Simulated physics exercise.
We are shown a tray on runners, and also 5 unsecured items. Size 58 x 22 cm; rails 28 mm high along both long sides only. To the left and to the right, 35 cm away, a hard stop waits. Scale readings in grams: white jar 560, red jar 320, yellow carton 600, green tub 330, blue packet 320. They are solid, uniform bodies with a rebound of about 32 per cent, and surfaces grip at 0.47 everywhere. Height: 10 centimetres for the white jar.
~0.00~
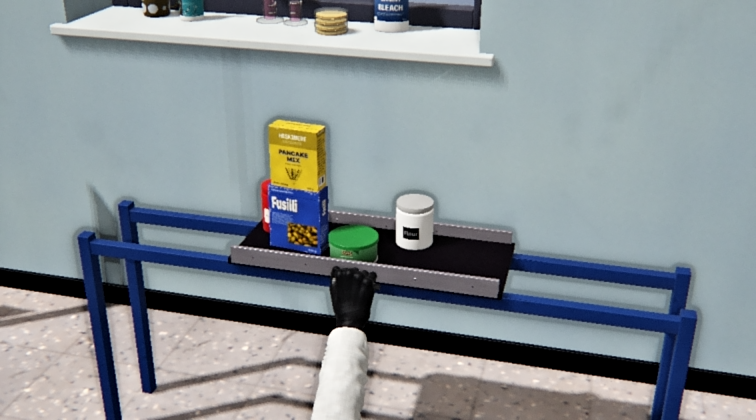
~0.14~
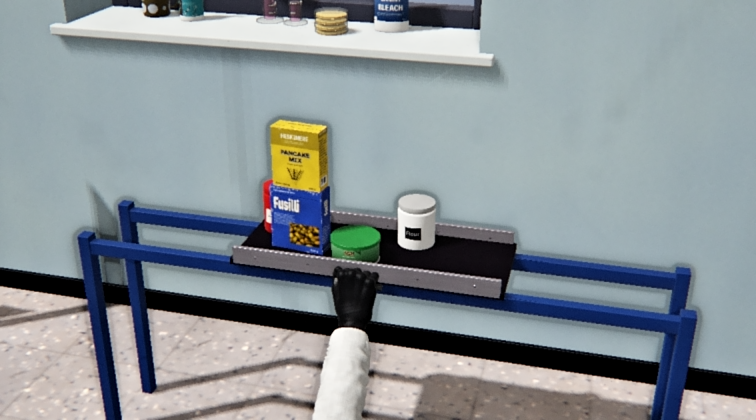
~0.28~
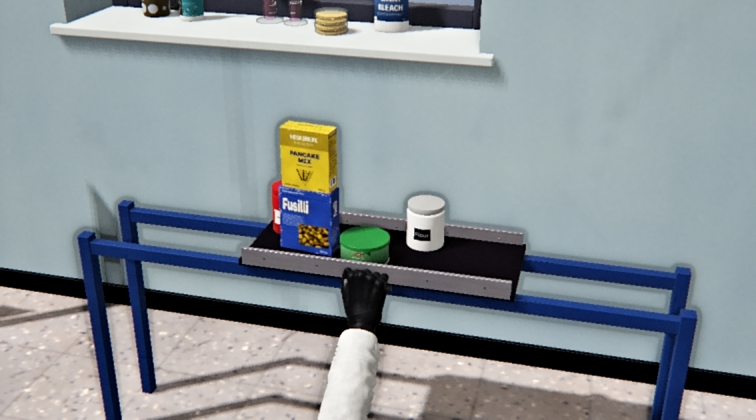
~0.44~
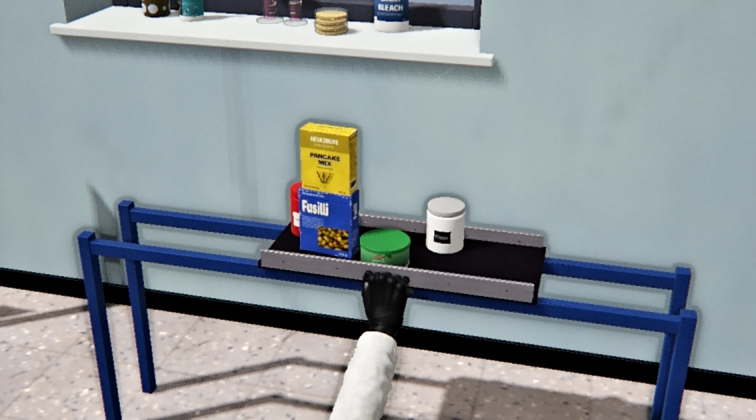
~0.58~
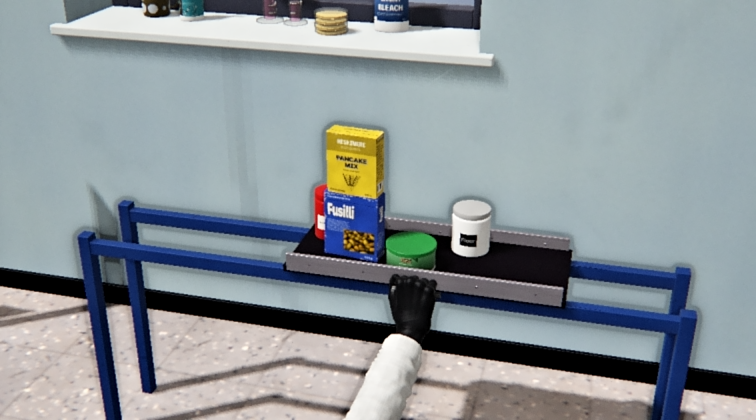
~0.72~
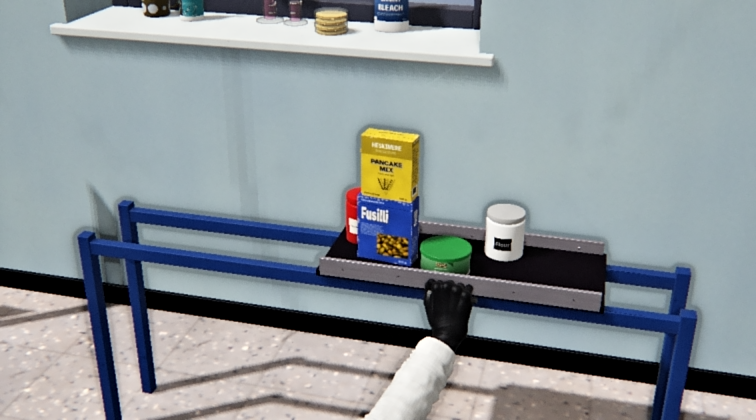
Below a windowsill, a black-gloved hand gripped a tray on blue rails and slid it to the right, carrying a white jar, a green tub, a red container, and a yellow carton stacked on a blue packet.
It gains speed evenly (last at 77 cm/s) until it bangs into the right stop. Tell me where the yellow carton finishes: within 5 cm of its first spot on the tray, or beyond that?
It ends far from where it began.
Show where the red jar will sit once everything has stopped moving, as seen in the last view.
Resting point, approx. (451, 226) px.
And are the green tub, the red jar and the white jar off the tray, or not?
Well, the green tub does not come off, the red jar does not come off, and the white jar does not come off.
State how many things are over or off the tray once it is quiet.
I count 2.
After 1.32 s, tray moved 35 cm right; yellow carton 32° off upright near (533, 183); blue packet 32° off upright; green tub moved 5 cm.
After 1.92 s, tray moved 35 cm right; yellow carton now off the tray; blue packet 53° off upright; green tub moved 5 cm.
In the end (2.4 s), off the tray, yellow carton; toppled on the tray, blue packet; not toppled but over 5 cm from the start, white jar, red jar and green tub.
